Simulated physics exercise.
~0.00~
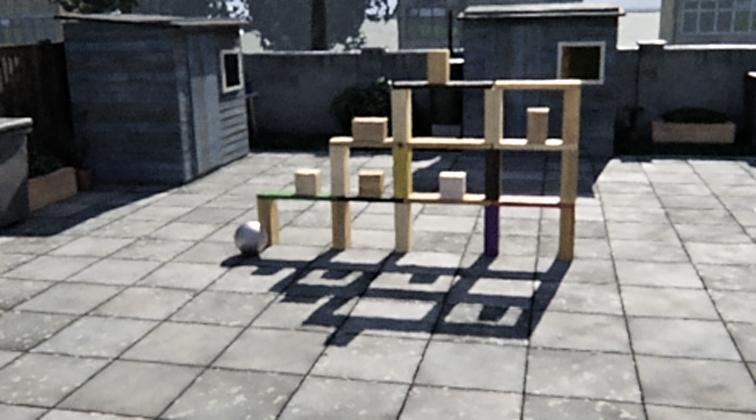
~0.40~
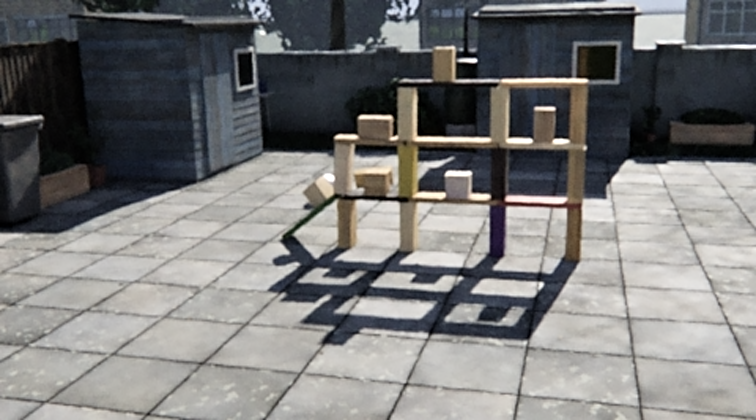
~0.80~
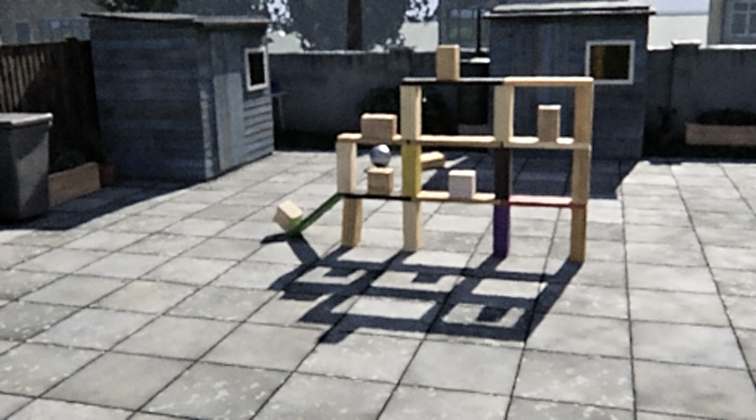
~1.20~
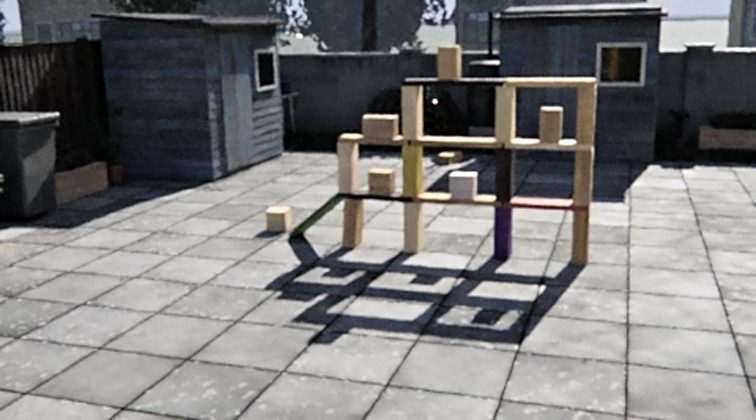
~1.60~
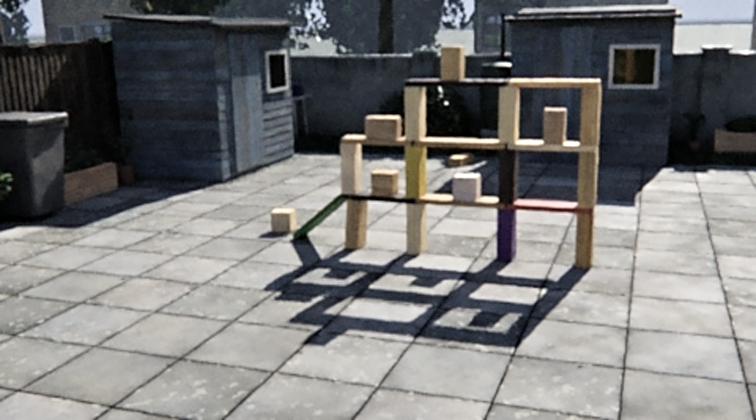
In the video, a steel ball beside a wooden post-and-plank structure on a patio passes through its lower left side as an end post is displaced. The green plank tips down leftward, a block slides off onto the paving, and the rest stays standing.
